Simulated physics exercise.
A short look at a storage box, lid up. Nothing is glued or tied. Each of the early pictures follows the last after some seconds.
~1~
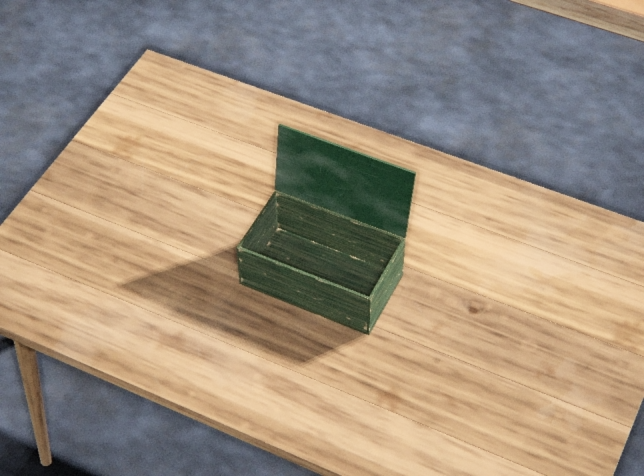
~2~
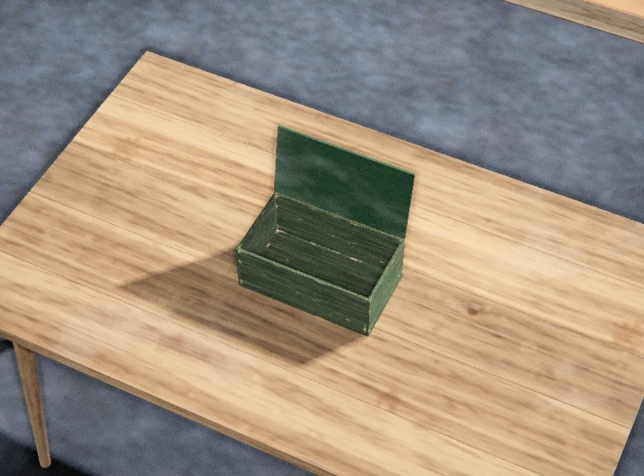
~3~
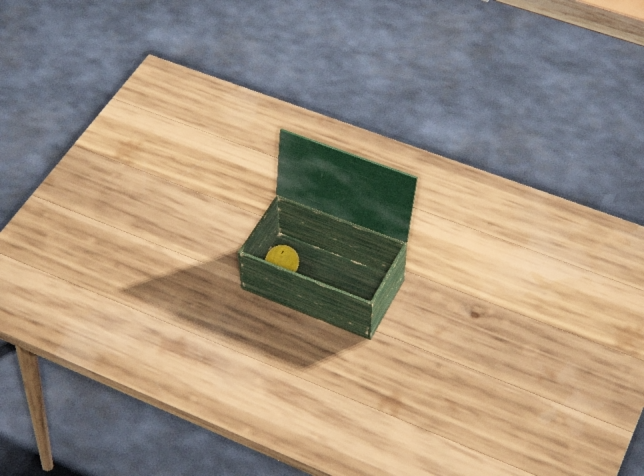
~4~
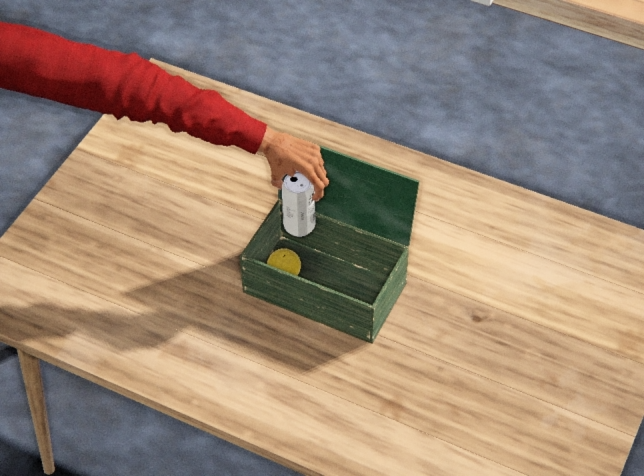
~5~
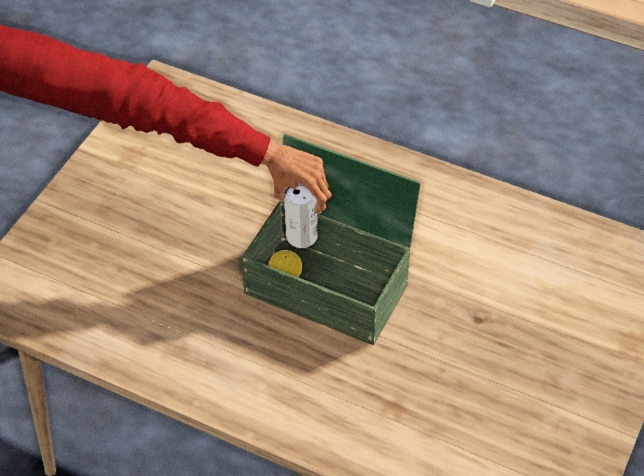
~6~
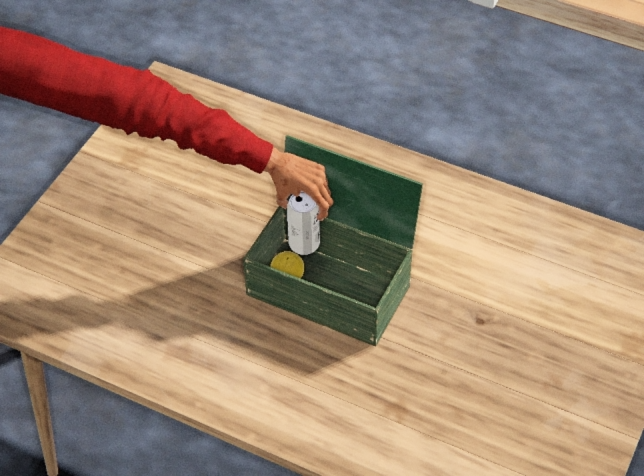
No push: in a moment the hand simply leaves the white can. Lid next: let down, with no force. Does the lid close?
Most likely the lid will meet the rim.
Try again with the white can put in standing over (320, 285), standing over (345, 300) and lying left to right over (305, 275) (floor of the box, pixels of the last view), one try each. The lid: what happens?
Try one: Not closed. Try two: Not closed. Try three: Closed.
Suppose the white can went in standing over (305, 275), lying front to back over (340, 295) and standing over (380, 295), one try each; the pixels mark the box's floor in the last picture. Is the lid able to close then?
With the first placement it drops into place; with the second it drops into place; with the third it can't come down.
Then, 0.50 s on from there, white can on its side near (330, 269); yellow apple shifted a little.
Then, 1.40 s on from there, lid 72° above the rim; white can on its side near (341, 294); yellow apple shifted a little.
Then, 2.00 s on from there, lid 26° above the rim; white can on its side near (341, 294); yellow apple shifted a little.
In the end, lid shut; toppled in the box, white can; yellow apple unmoved. At the end, from the last picture's camera, white can near (341, 294).
